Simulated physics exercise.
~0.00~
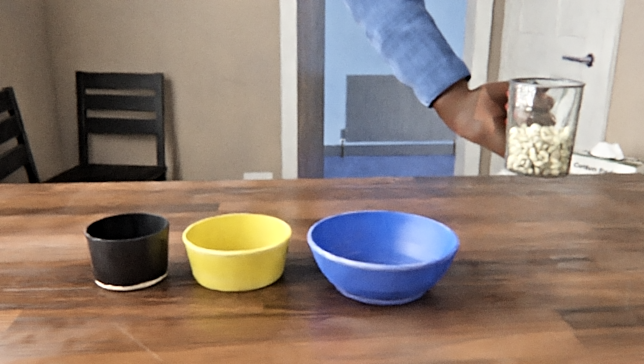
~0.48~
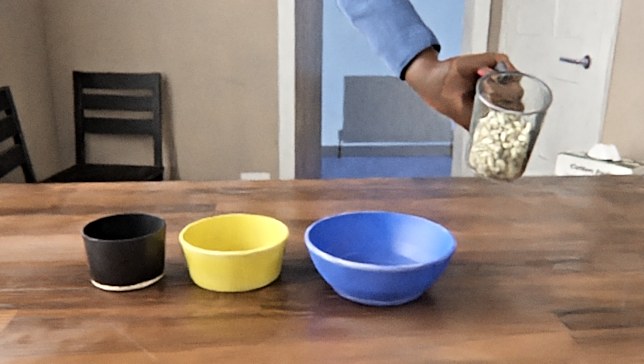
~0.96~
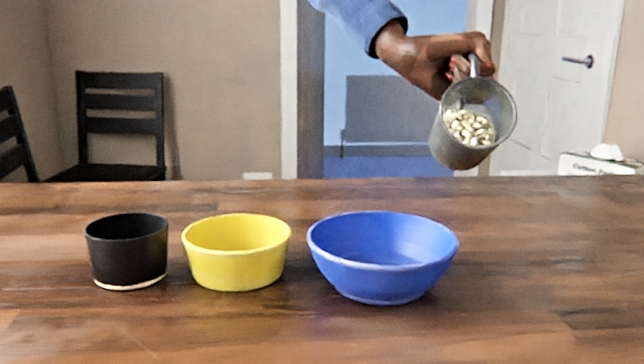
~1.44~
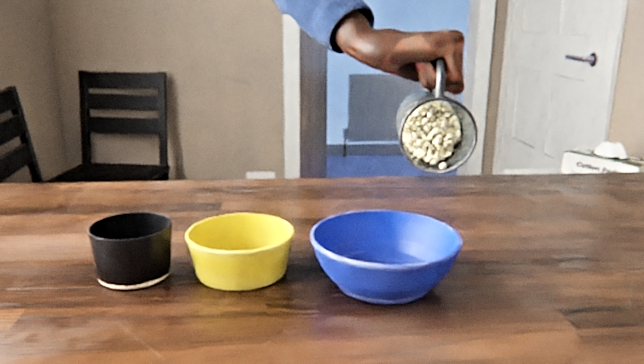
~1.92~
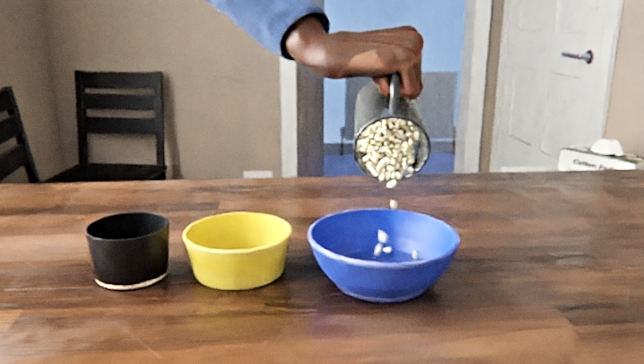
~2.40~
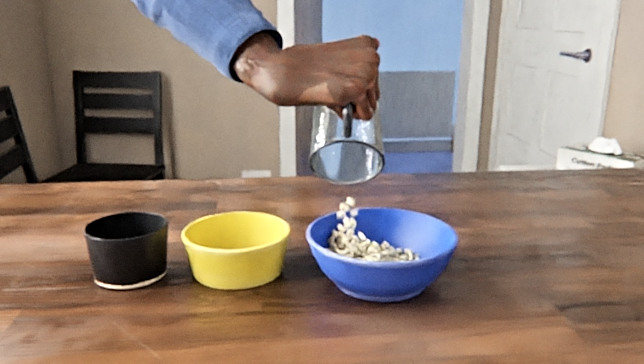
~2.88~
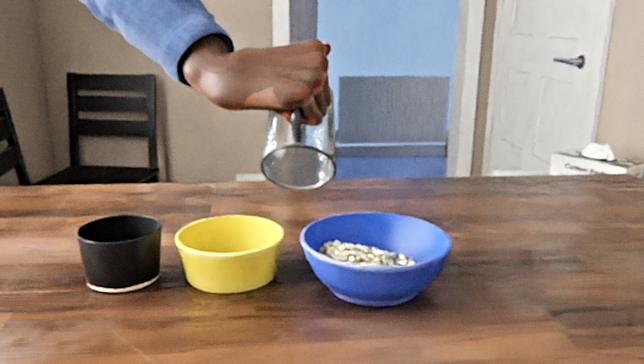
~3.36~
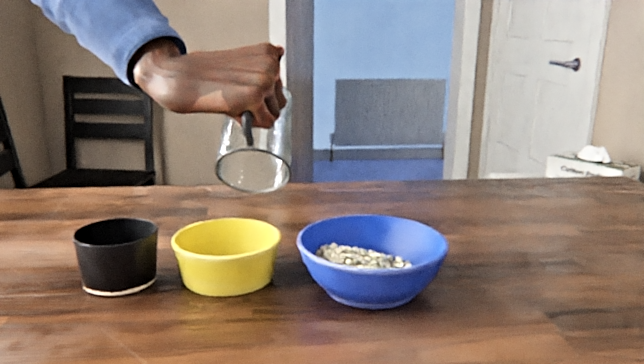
At first, a hand in a blue sleeve holds a clear cup of white beans above the right side of a wooden table, where a black dish, a yellow dish and a blue bowl stand in a row. The hand moves left, tipping the cup as it goes. Once over the blue bowl, the beans begin to spill, then tumble down in a stream as the cup turns further over. The emptied cup keeps moving left, still tipped, past the bowl and toward the yellow dish. In the end, the beans rest in the blue bowl, while both dishes remain empty.
